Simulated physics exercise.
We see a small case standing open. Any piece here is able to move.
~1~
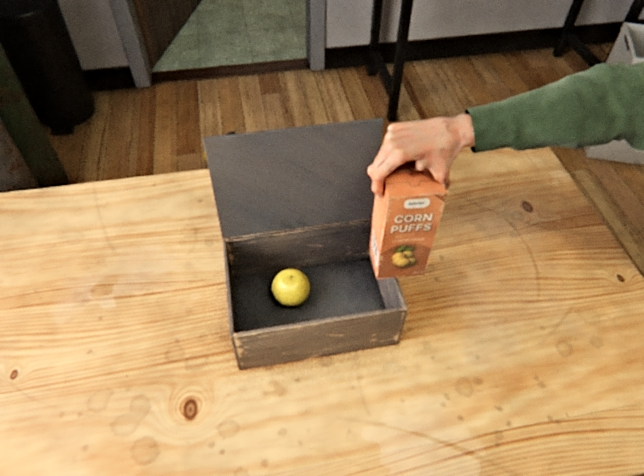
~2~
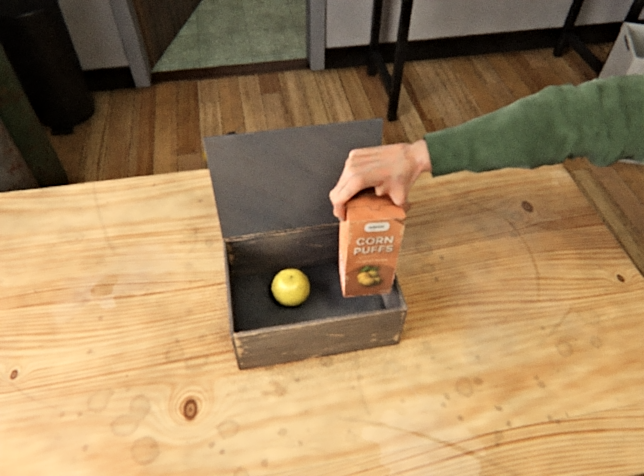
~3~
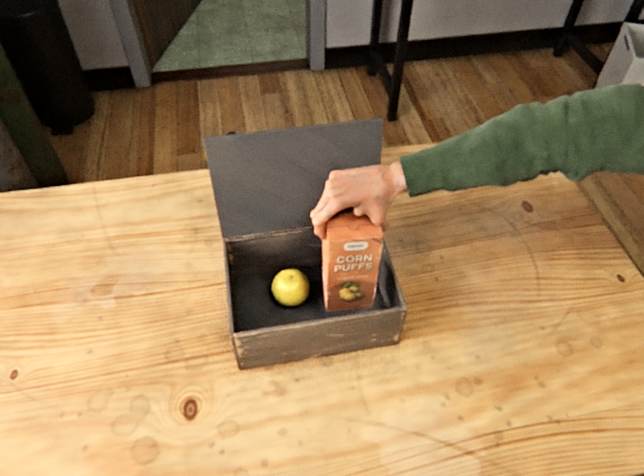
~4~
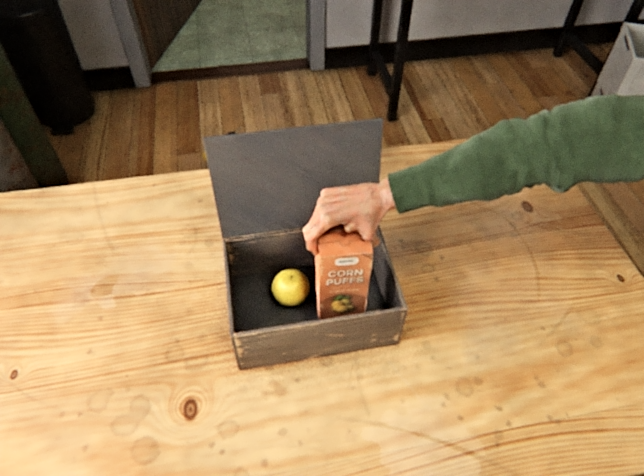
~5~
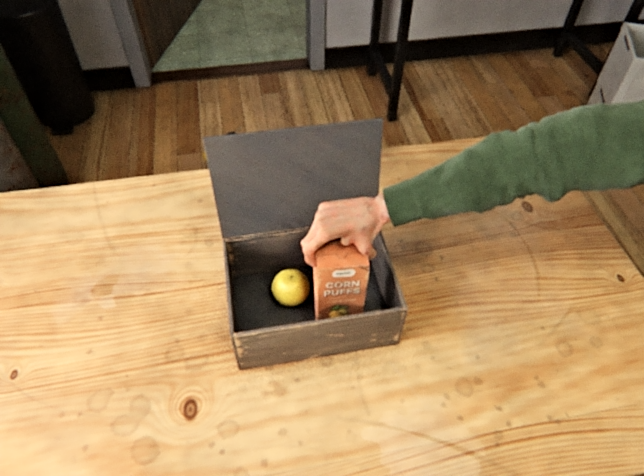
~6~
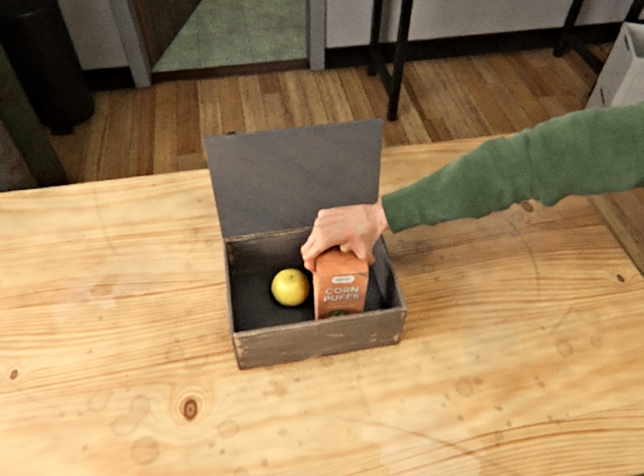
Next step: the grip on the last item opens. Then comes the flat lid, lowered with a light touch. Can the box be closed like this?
I expect the lid to stay up.
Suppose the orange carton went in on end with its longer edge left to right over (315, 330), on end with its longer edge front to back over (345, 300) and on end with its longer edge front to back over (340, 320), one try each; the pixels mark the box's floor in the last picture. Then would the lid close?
The first time the lid can't shut, the second time it can't shut, and the third time it can't shut.
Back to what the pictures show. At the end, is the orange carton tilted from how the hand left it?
In the end, the orange carton keeps its orientation.
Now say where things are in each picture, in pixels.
Still above its spot; orange carton (404, 223); yellow apple (291, 288), in the first picture.
Still above its spot; orange carton (369, 243); yellow apple (291, 288), in the second picture.
Still above its spot; orange carton (349, 260); yellow apple (291, 288), in the third picture.
Still above its spot; orange carton (342, 273); yellow apple (291, 288), in the fourth picture.
Still above its spot; orange carton (339, 284); yellow apple (291, 288), in the fifth picture.
Put in, still held; orange carton (338, 289); yellow apple (291, 288), in the sixth picture.
Then, 1.10 s later than the last frame, lid starting down.
Then, 1.50 s later than the last frame, lid 65° above the rim.
Then, 1.70 s later than the last frame, lid 50° above the rim.
When it is over, lid 40° above the rim; both as before. End places, in pixels of the last picture, orange carton near (338, 289).
